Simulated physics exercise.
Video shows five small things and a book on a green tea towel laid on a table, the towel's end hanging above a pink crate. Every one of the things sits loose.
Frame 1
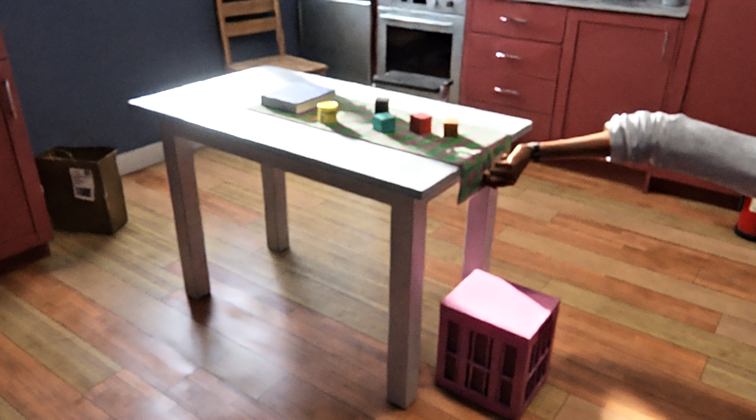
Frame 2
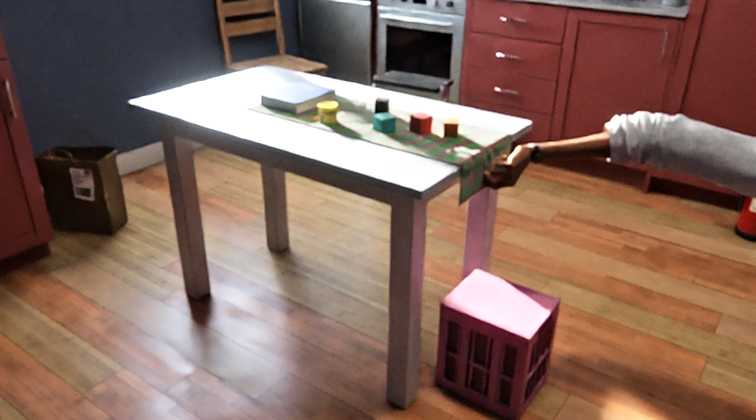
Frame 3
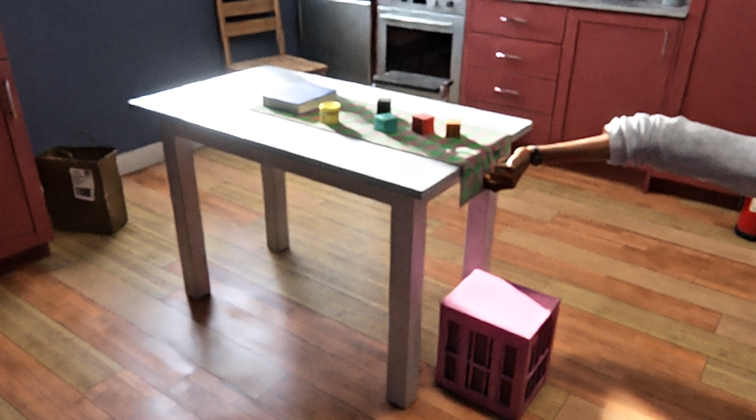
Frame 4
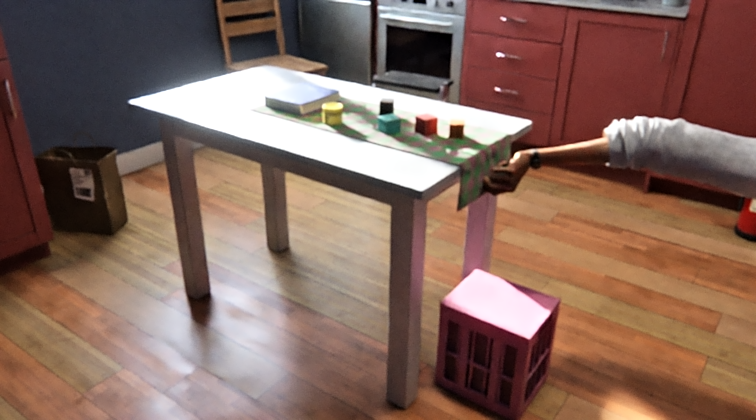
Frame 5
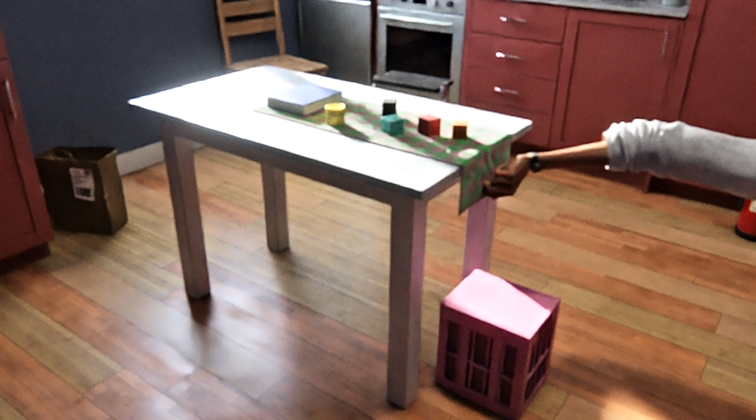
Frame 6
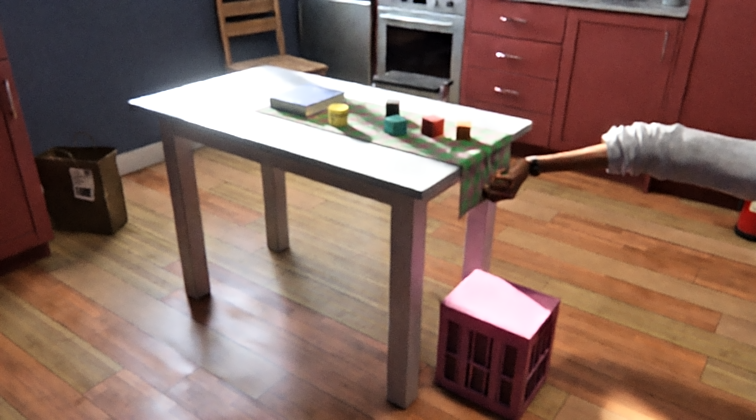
In a kitchen, a hand slowly pulls a green cloth, shifting the objects slightly right.
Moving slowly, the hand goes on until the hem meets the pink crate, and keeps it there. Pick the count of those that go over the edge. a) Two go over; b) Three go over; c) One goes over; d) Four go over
Three go over (b).
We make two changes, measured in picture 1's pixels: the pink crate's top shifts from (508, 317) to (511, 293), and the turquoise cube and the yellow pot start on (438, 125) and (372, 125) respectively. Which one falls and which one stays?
Outcome for the turquoise cube: It is lost. Outcome for the yellow pot: It stays.
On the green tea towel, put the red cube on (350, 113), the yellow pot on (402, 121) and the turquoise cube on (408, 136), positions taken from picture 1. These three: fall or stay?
So the red cube stays aboard, the yellow pot leaves the top, and the turquoise cube leaves the top.
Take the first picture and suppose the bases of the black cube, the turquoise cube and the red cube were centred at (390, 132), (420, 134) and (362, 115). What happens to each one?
Black cube: Lost. Turquoise cube: Lost. Red cube: Safe.
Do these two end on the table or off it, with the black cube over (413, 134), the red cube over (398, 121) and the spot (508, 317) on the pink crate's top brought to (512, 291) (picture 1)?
The black cube does not stay aboard, and the red cube stays aboard.
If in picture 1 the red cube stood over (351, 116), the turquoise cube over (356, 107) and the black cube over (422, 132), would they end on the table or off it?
Outcome: The red cube is still in place, the turquoise cube is still in place, the black cube is gone.
Soon after, hem near (481, 247); orange cube gone.
Then, hem on the crate; orange cube, red cube and turquoise cube gone.
At rest, hem on the crate; orange cube, red cube and turquoise cube gone. Over the edge go three.
